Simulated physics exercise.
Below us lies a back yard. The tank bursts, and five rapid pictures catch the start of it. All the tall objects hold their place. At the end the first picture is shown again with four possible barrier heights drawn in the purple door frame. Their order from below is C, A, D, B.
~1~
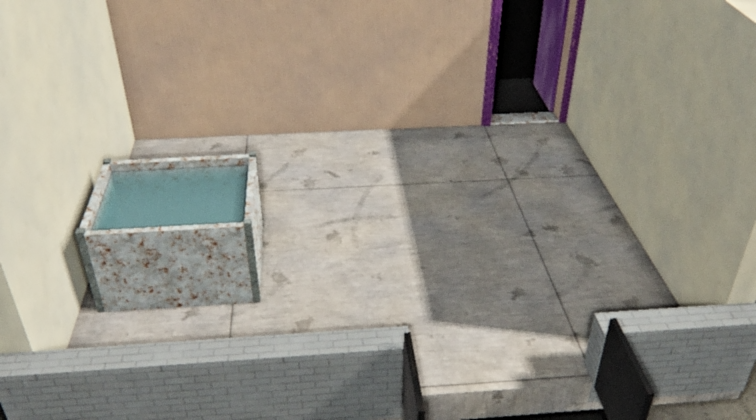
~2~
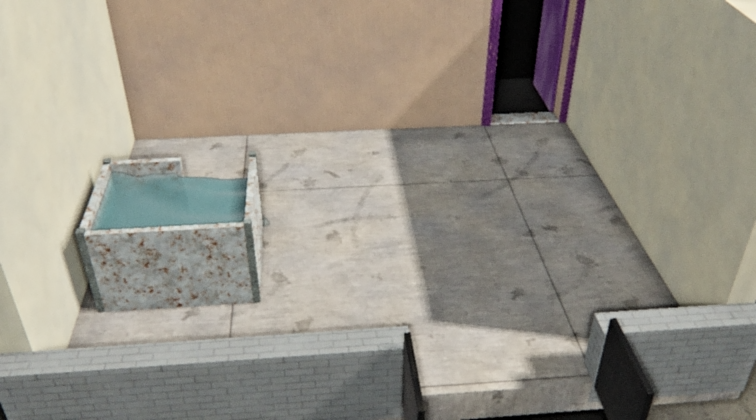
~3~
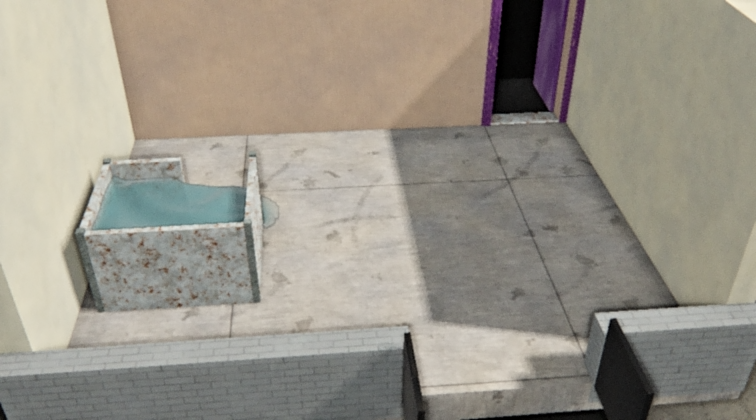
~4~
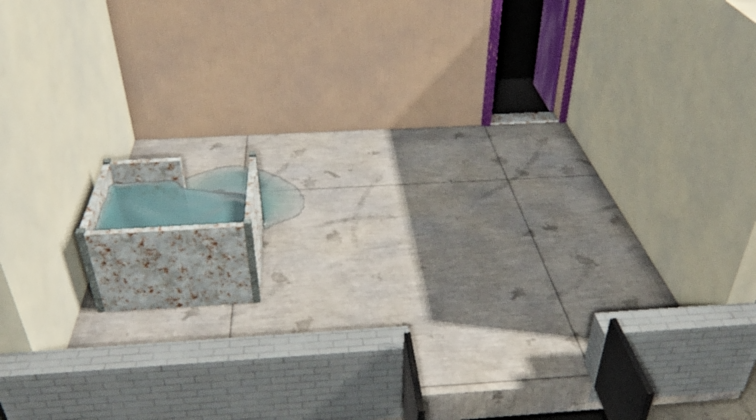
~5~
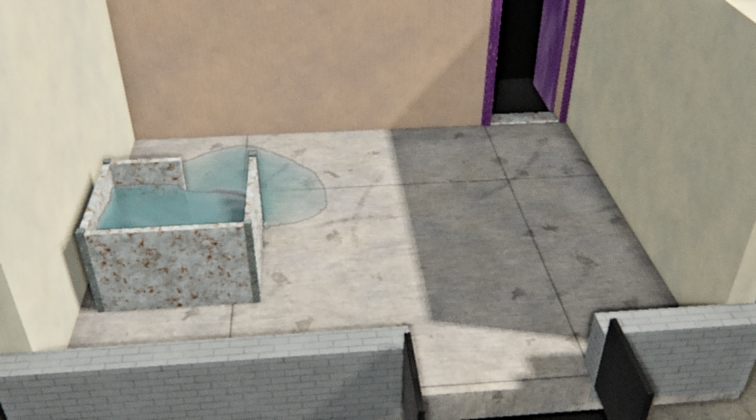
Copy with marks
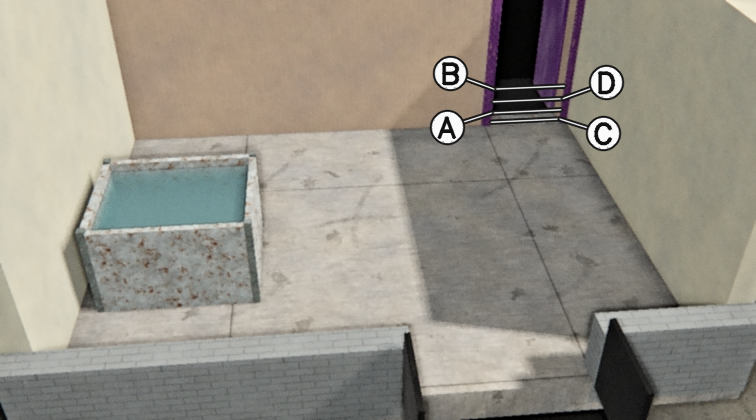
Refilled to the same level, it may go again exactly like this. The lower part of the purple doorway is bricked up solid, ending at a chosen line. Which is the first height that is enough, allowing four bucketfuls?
The limit is A.
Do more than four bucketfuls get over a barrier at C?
Yes, it does.
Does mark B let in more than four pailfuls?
No, that is safe.
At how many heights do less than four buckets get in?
Three.
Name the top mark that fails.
C it is.
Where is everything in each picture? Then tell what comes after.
Water in the tank at rest, its middle at (175, 199); foot of the purple doorway at (525, 123); open gate at (503, 315), in the first picture.
Water covers 1 % of the ground, its front hidden from here, in the second picture.
Water covers 3 % of the ground, its front hidden from here, in the third picture.
Front seen at (282, 189), 7 % of the ground wet, in the fourth picture.
Front seen at (248, 148), 12 % of the ground wet, in the fifth picture.
On the marked copy, A at (526, 111); B at (529, 87); C at (525, 120); D at (527, 100); from the bottom up C, A, D, B.
If A is chosen, a splash gets over, under a bucket.
If B is chosen, nothing gets over.
If C is chosen, about 9 bucketfuls get in.
If D is chosen, nothing gets over.
